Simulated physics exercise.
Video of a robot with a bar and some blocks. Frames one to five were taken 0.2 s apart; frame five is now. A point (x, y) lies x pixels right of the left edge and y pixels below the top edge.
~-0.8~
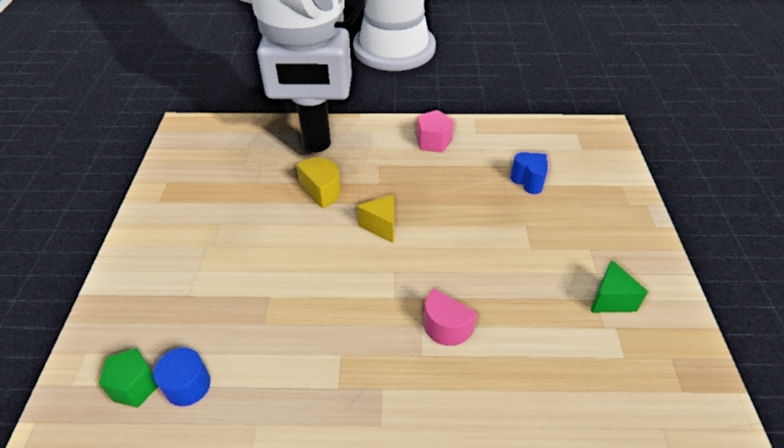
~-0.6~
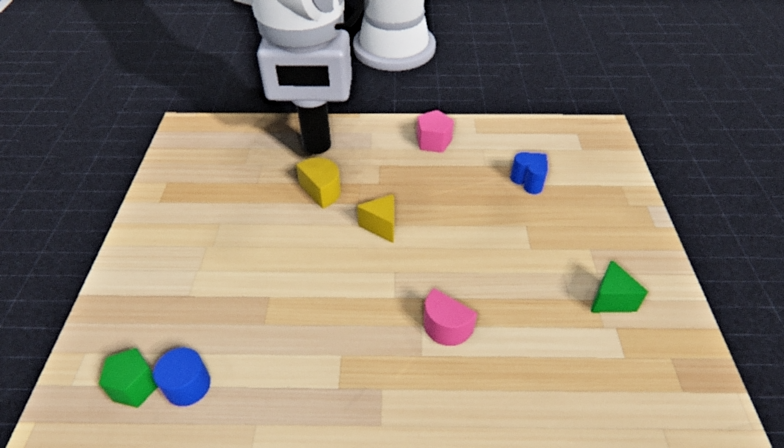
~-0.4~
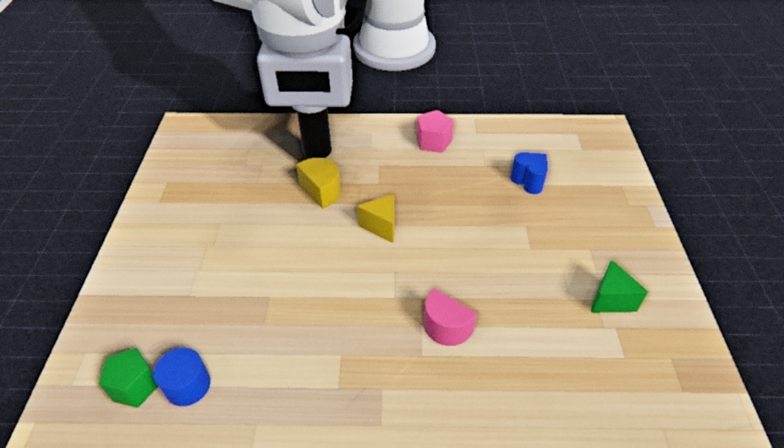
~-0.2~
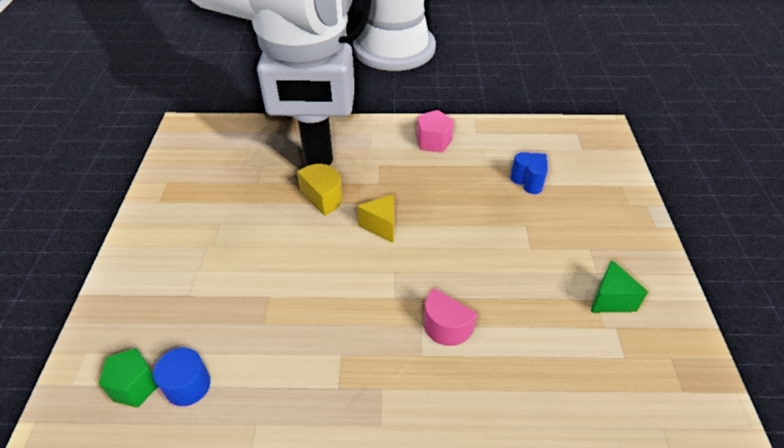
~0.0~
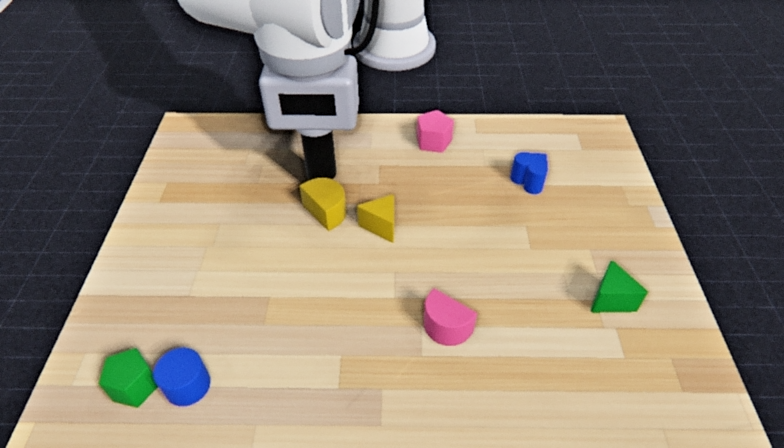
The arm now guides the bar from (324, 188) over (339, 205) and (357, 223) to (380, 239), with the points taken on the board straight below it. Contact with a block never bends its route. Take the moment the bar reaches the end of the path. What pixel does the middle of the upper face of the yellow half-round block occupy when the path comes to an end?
Just about (341, 235).
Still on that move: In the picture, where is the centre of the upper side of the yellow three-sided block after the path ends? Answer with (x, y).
The top centre is at (410, 219).
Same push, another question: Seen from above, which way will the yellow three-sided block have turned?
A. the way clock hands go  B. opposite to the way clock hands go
My pick is B.
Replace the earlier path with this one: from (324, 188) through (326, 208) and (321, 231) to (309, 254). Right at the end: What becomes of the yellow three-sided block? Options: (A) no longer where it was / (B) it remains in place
(B)
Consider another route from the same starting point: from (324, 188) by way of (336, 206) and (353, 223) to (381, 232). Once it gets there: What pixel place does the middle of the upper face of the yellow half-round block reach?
The middle of its upper face will lie at (341, 233).
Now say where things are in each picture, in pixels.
Bar tip at (317, 144); block tops, yellow half-round block at (320, 170); yellow three-sided block at (381, 207), in the first frame.
Bar at (317, 146); blocks unchanged, in the second frame.
Bar at (318, 151); blocks unchanged, in the third frame.
Bar at (319, 160); yellow half-round block at (321, 177), in the fourth frame.
Bar at (322, 174); yellow half-round block at (324, 191); yellow three-sided block at (381, 207), in the fifth frame.
The first path, step by step. One third of the way, bar at (338, 192); yellow half-round block at (333, 212), turned 20° clockwise.
Two thirds of the way, bar at (356, 209); yellow half-round block at (339, 230), turned 55° clockwise; yellow three-sided block at (386, 210), turned 25° anticlockwise.
At the end, bar at (380, 226); yellow half-round block at (341, 235), turned 75° clockwise; yellow three-sided block at (410, 219), turned 70° anticlockwise.
